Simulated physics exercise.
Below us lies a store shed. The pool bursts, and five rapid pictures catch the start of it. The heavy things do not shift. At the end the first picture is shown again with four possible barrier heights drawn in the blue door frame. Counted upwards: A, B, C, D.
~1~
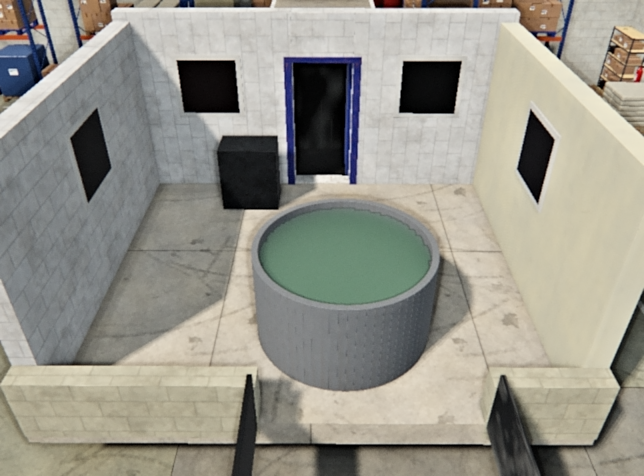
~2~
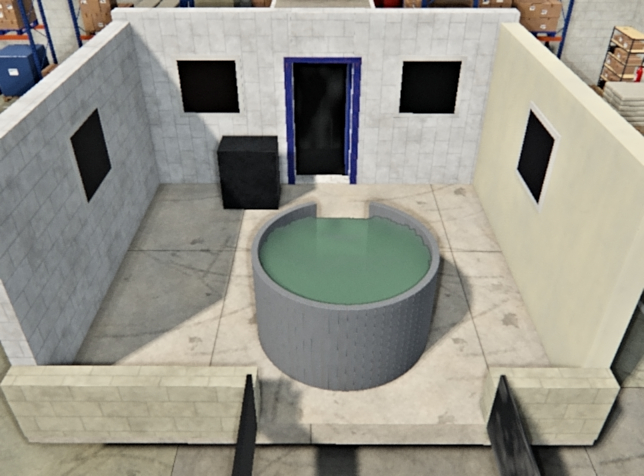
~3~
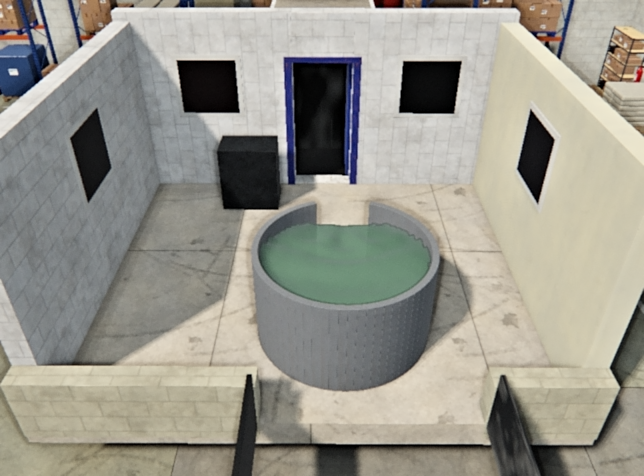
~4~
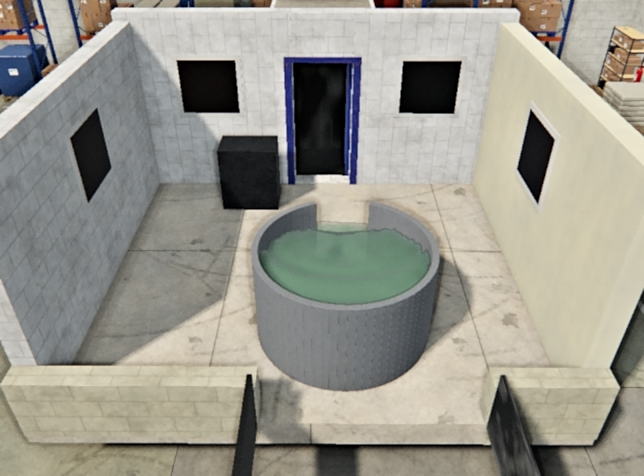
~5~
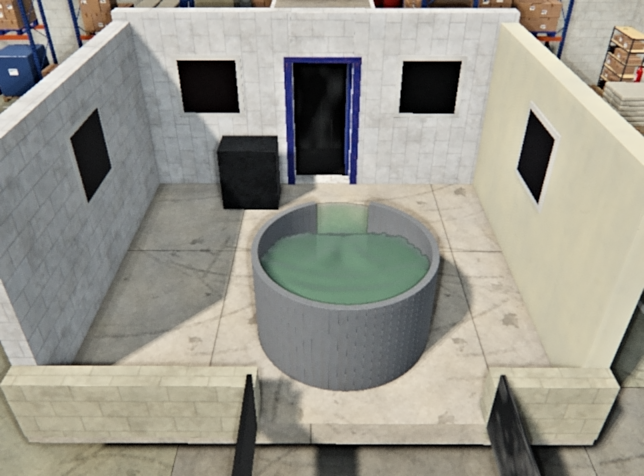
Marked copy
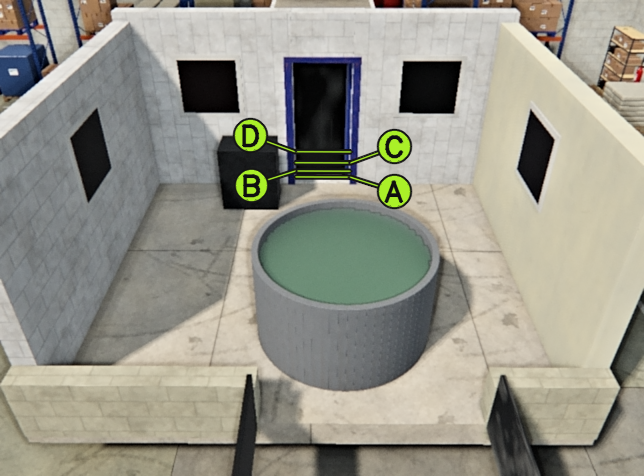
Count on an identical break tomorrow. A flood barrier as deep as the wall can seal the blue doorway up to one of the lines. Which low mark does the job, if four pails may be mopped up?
That is height C.
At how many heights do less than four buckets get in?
Two.
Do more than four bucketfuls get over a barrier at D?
No, that is safe.
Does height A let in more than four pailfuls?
Yes, it does.
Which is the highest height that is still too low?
Here it is height B.
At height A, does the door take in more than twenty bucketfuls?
Yes, clearly.
In lime, A at (322, 177); B at (322, 171); C at (322, 162); D at (322, 151); from the bottom up A, B, C, D.
For height A, dozens of bucketfuls pour in.
For height B, about 14 bucketfuls get in.
For height C, a bucket or two gets in.
For height D, nothing gets over.
